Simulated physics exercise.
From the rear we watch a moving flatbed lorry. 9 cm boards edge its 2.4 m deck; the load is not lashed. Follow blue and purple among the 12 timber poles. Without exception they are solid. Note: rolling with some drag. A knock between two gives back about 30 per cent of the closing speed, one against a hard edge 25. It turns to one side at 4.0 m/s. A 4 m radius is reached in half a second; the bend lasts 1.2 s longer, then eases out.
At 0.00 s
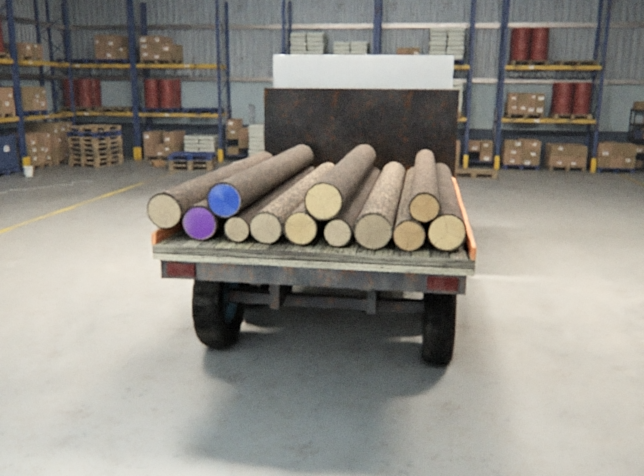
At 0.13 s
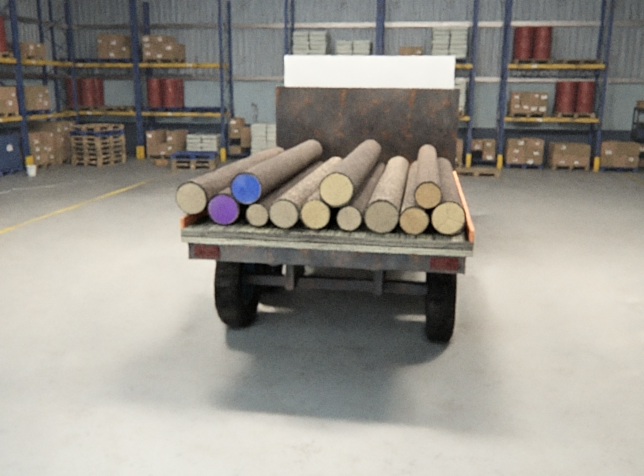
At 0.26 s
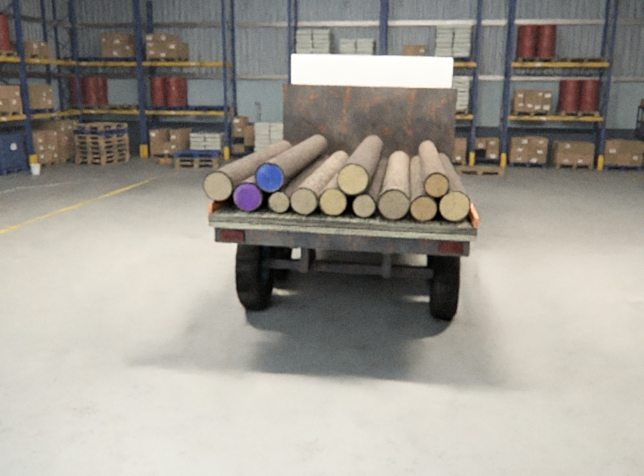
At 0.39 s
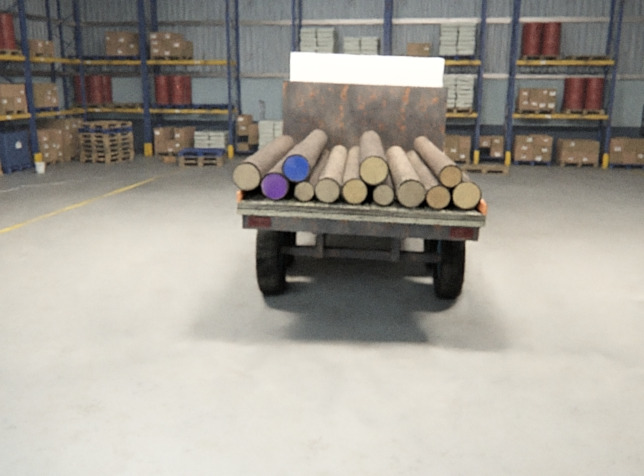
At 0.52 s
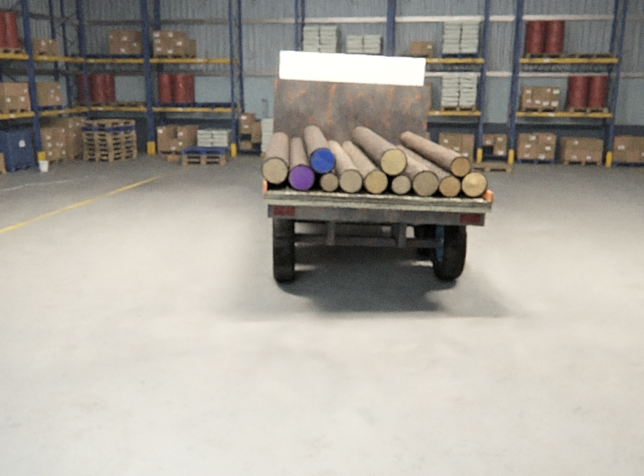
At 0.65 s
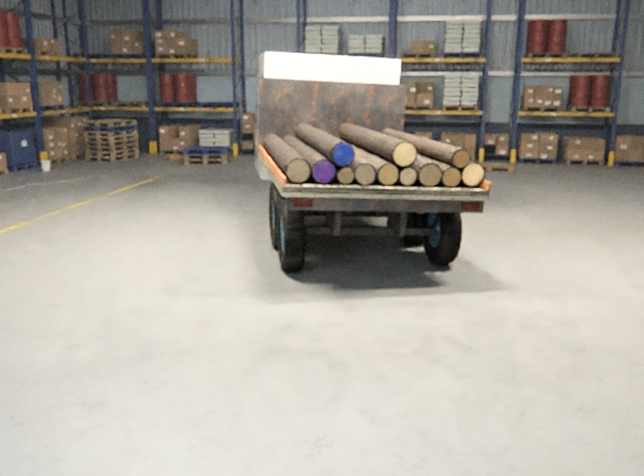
A flatbed lorry carrying a layered load of poles drives away through a warehouse, turning left.
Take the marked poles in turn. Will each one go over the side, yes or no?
Blue - it will not, purple - it will not.
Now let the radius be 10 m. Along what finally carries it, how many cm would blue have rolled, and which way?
Rightwards, around 25 cm.
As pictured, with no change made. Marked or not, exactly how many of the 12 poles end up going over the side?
Tally at the end: 0.
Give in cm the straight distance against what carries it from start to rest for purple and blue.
Net displacement for purple is 15, for blue it is 100.
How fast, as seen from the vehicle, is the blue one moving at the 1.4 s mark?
Close to 1.0 m/s at that moment.
By 1.4 s, blue is up on others, 120 cm from the right edge, rolling right; purple is on the deck, 50 cm from the left edge; 0 of 12 are off.
Finally (2.3 s), blue is up on others, 90 cm from the right edge; purple is on the deck, 50 cm from the left edge; 0 of 12 are off.
